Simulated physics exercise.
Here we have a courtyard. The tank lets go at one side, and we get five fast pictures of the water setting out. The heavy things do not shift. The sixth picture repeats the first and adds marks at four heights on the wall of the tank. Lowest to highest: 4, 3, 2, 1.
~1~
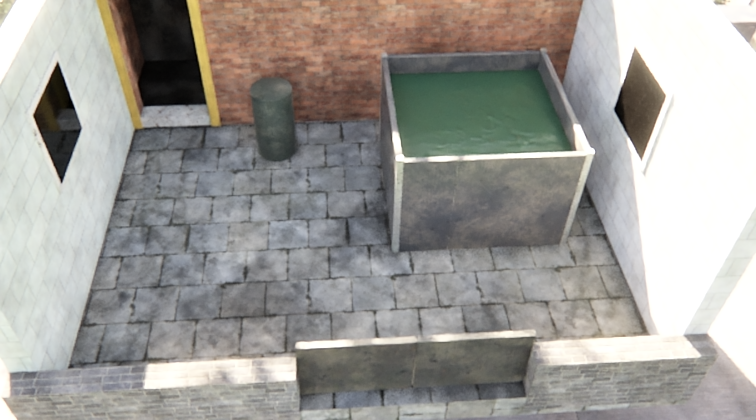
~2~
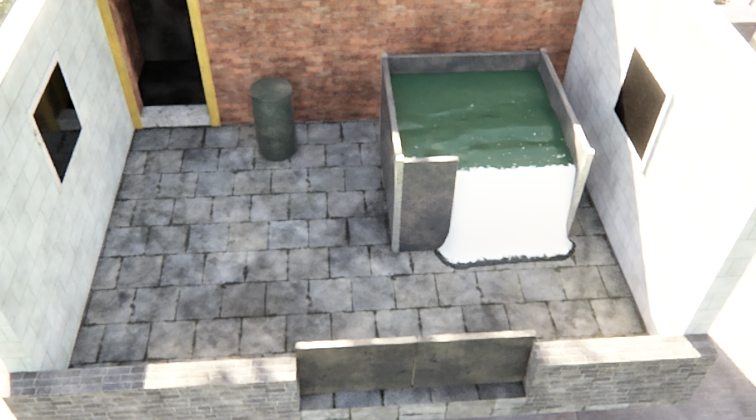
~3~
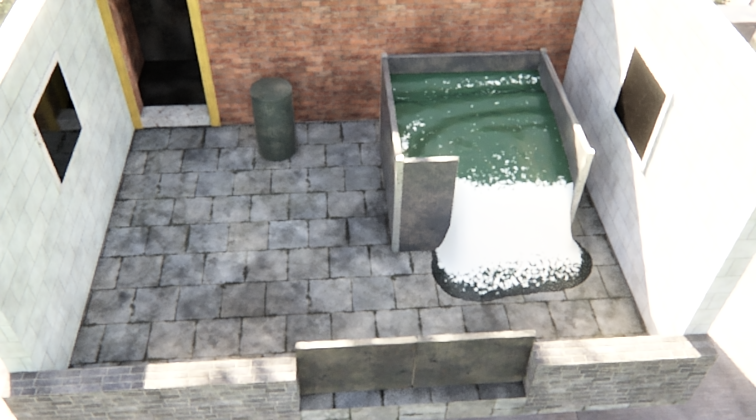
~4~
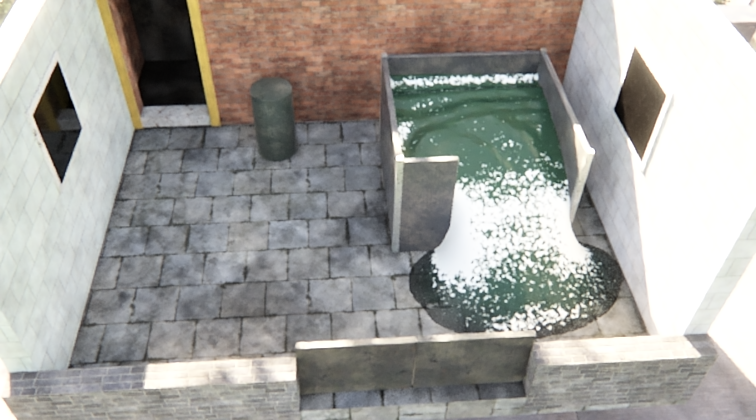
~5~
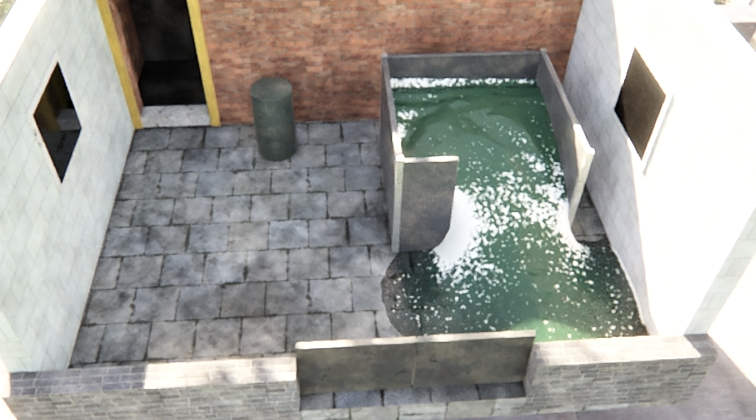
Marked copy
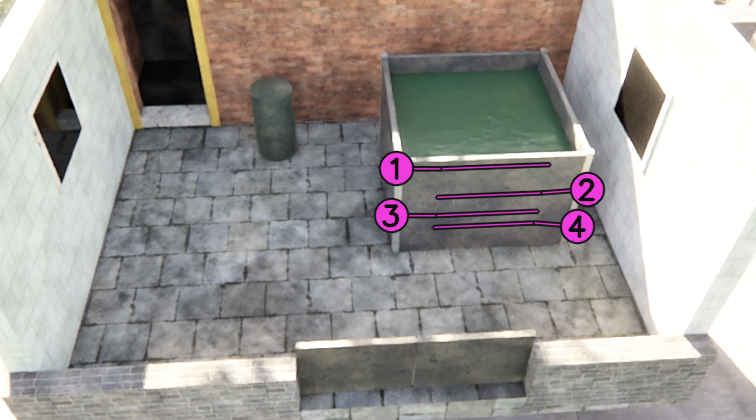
A walled courtyard paved in grey stone is seen from above by a still camera, with a red brick wall at the back and pale walls on both sides. A yellow-framed doorway stands at back left, a dark green barrel near it, a grey tank of green water at right, and a low gate in front. Part of the tank's front opens, and water pours out, foaming white, then spreads green across the right-hand paving.
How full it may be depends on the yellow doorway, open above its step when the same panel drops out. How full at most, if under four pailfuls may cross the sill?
The answer is mark 3.
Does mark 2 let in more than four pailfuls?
Yes.
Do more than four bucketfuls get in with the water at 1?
Yes.
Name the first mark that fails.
The answer is 2.
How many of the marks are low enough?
Two.
On the marked copy, 1 at (495, 166); 2 at (490, 195); 3 at (486, 213); 4 at (484, 225); from the bottom up 4, 3, 2, 1.
With 1, dozens of bucketfuls pour in.
With 2, about 11 bucketfuls get in.
With 3, a splash gets over, under a bucket.
With 4, nothing gets over.
